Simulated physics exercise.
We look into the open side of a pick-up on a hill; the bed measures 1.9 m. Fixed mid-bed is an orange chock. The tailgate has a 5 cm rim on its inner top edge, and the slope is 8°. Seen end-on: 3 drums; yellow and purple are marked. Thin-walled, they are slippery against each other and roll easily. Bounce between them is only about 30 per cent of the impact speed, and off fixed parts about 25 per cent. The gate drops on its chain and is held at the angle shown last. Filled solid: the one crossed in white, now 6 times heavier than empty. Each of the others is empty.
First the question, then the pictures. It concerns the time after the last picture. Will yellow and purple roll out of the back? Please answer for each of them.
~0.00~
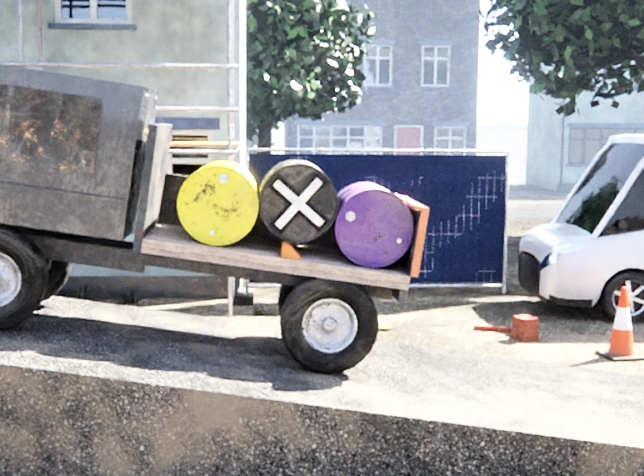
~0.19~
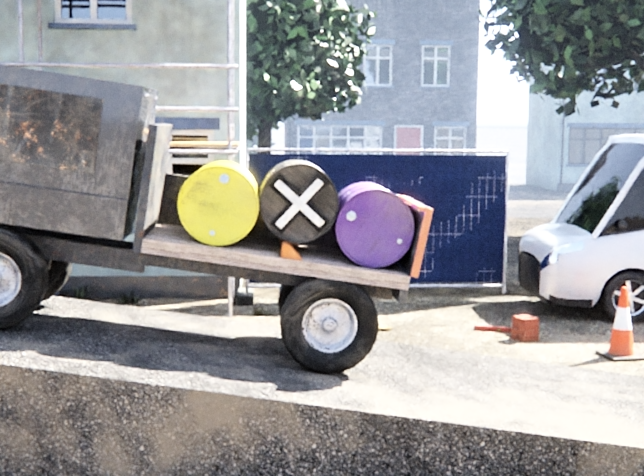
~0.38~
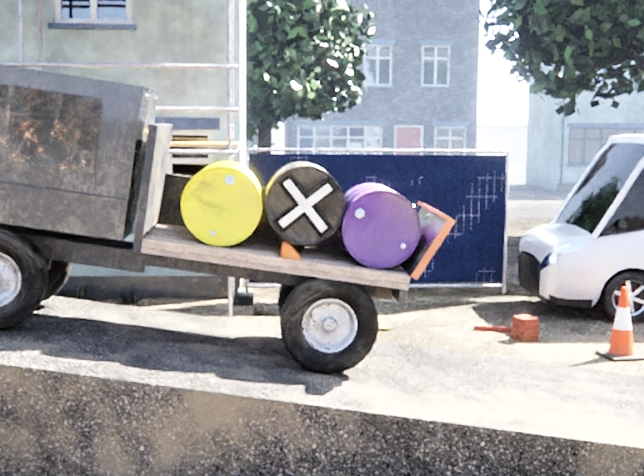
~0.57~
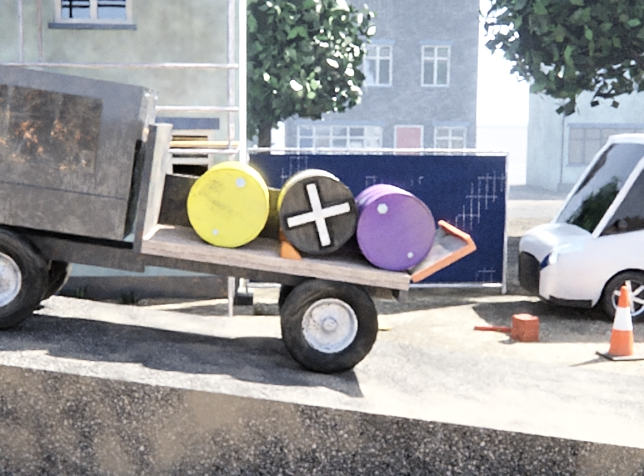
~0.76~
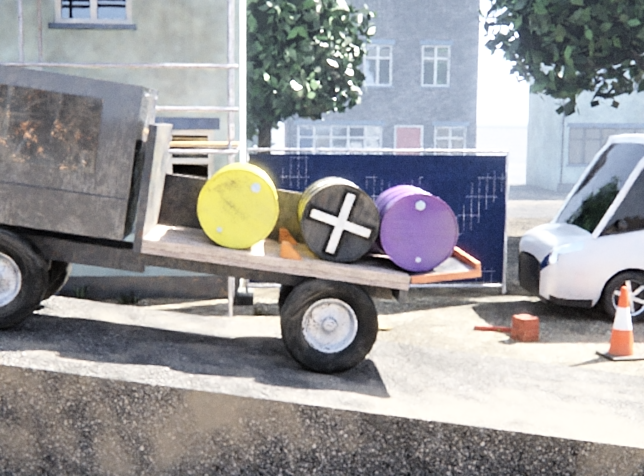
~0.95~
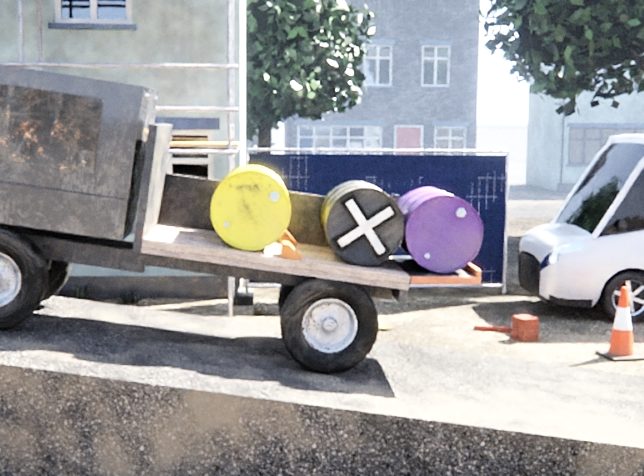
Here's what I'd expect: The yellow one does not leave, and the purple one exits.
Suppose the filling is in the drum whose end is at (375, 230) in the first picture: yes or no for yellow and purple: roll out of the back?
So yellow? No, it won't. And purple? No, it won't.
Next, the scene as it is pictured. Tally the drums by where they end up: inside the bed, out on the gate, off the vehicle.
1 - 0 - 2.
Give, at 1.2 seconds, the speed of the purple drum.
I'd put it near 0.9 m/s.
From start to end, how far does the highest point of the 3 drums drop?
The top drops by around 5 cm.
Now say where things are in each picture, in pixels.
In the first picture, yellow at (218, 206), purple at (375, 228); gate 82° above level, tip at (425, 210); white cross at (299, 204).
In the second picture, yellow at (218, 206), purple at (375, 229); gate 79° above level, tip at (429, 211).
In the third picture, yellow at (222, 206), purple at (381, 229); gate 58° above level, tip at (451, 221).
In the fourth picture, yellow at (228, 207), purple at (396, 232); gate 29° above level, tip at (472, 247).
In the fifth picture, yellow at (238, 209), purple at (419, 232); gate 6° above level, tip at (478, 273).
In the sixth picture, yellow at (251, 210), purple at (444, 234); gate 0° below level, tip at (478, 280).
After 1.2 s, yellow is on the bed, 115 cm short of the hinge; purple is on the gate, 45 cm past the hinge, rolling right; 0 out so far.
After 1.3 s, yellow is on the bed, 115 cm short of the hinge, rolling left; purple is dropping off the gate; 1 out so far.
After 1.5 s, yellow is on the bed, 120 cm short of the hinge, rolling left; purple is dropping off the gate; 1 out so far.
At rest (4.7 s), yellow is on the bed, 115 cm short of the hinge; purple is off the vehicle; 2 out so far.
